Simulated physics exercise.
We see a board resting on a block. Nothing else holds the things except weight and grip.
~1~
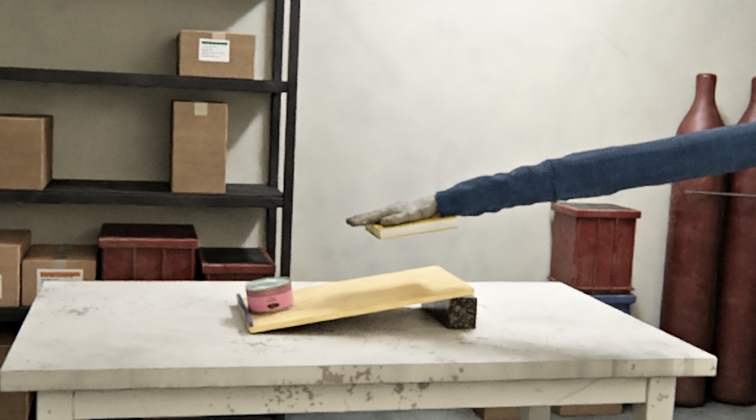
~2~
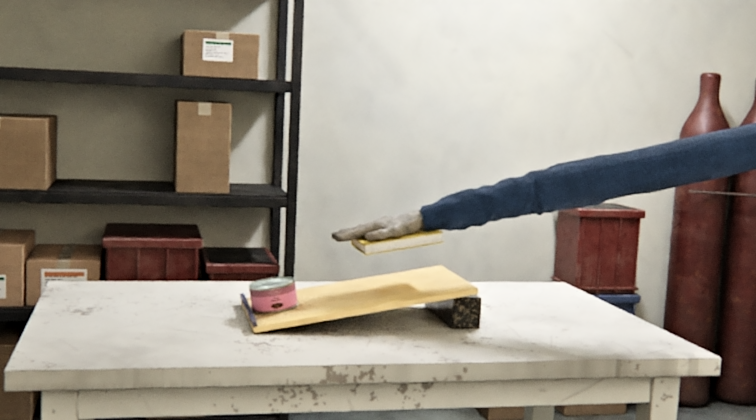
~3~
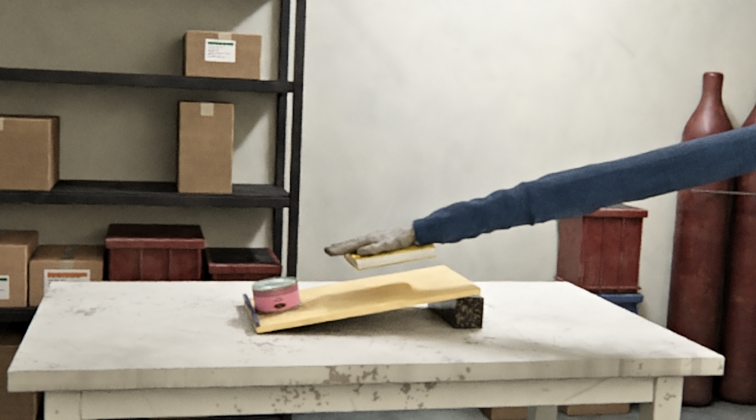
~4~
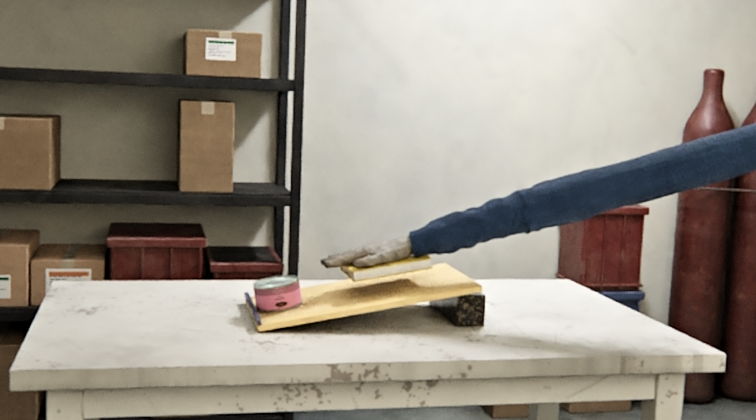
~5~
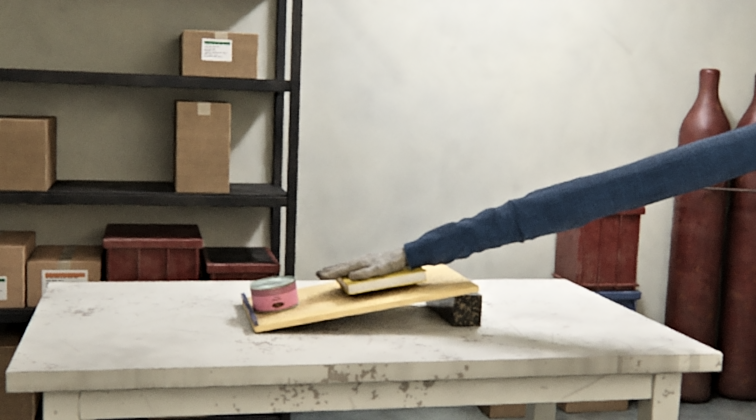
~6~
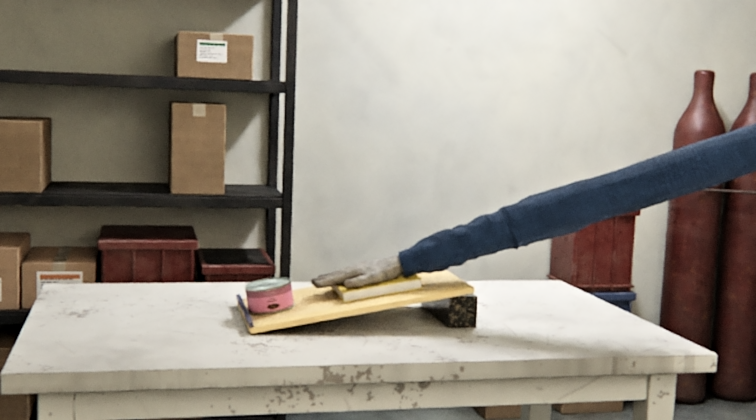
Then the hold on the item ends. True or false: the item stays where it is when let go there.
True.
Then, 0.20 s later than the last frame, all is still.
Then, 0.40 s later than the last frame, yellow book resting near (375, 284).
When it is over, both as before. End places, in pixels of the last picture, yellow book near (375, 284). The yellow book remains at rest.
